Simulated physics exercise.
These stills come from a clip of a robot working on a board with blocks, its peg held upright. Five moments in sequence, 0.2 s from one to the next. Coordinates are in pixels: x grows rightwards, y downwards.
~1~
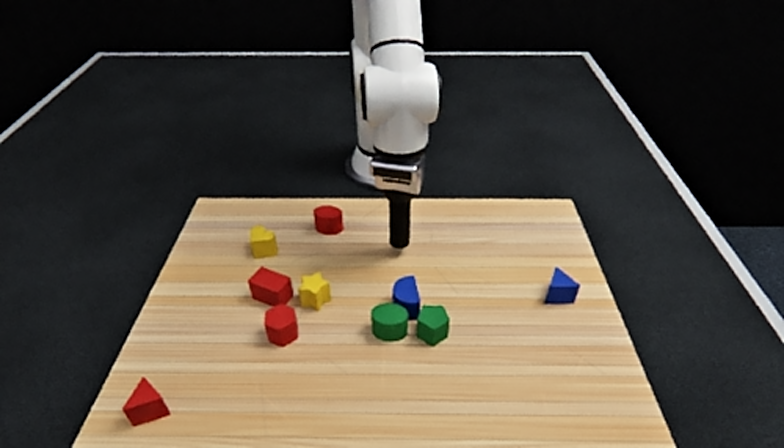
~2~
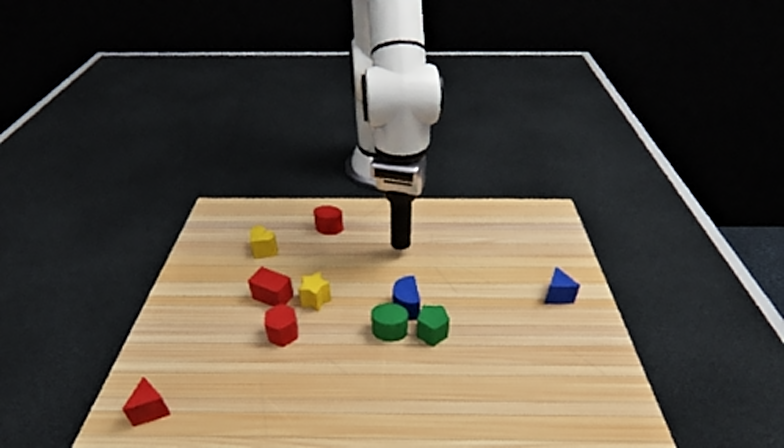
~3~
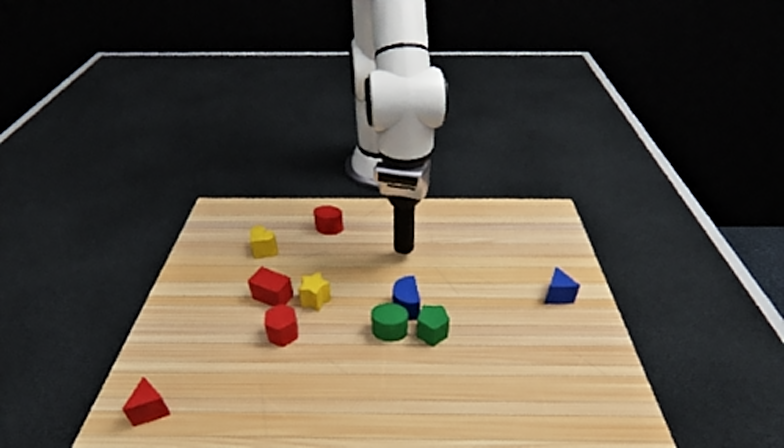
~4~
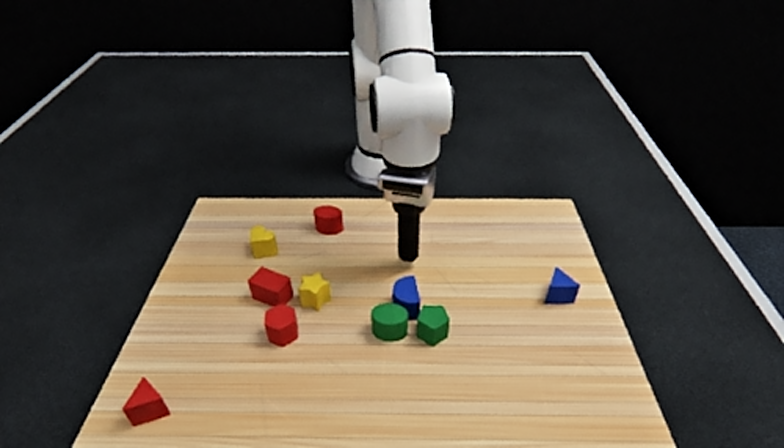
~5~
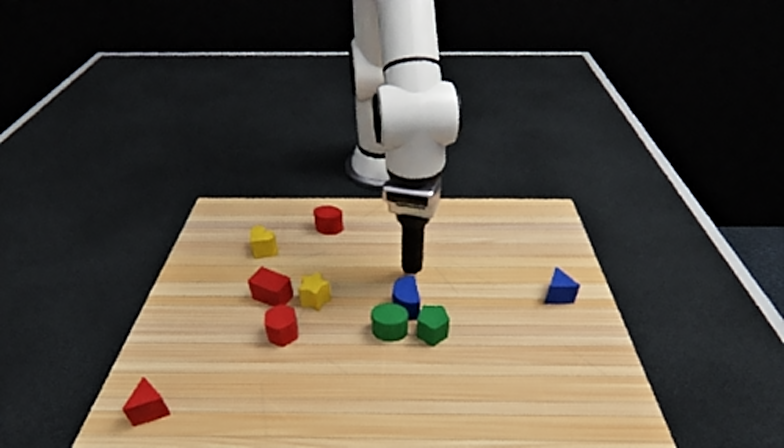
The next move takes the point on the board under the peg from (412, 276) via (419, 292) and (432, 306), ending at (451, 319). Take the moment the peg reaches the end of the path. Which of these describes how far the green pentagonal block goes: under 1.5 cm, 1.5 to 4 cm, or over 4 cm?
Up to 1.5 cm.
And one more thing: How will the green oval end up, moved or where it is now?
It leaves its spot.
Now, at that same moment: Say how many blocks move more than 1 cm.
The number is two.
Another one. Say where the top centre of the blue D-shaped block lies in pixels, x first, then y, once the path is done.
The answer is (411, 306).
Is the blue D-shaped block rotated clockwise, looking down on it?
I'd say yes.
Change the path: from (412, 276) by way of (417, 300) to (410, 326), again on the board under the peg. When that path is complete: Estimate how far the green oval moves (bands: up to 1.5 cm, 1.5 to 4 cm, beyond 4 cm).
I'd go with over 4 cm for this block.
On the path given first. One third of the way, peg at (419, 283); green oval at (388, 315); blue D-shaped block at (406, 296), turned 10° clockwise.
Two thirds of the way, peg at (434, 298); green oval at (383, 320), turned 15° clockwise; blue D-shaped block at (411, 305), turned 45° clockwise.
At the end, peg at (452, 310); green oval at (383, 320), turned 15° clockwise; blue D-shaped block at (411, 306), turned 45° clockwise; green pentagonal block at (436, 318).
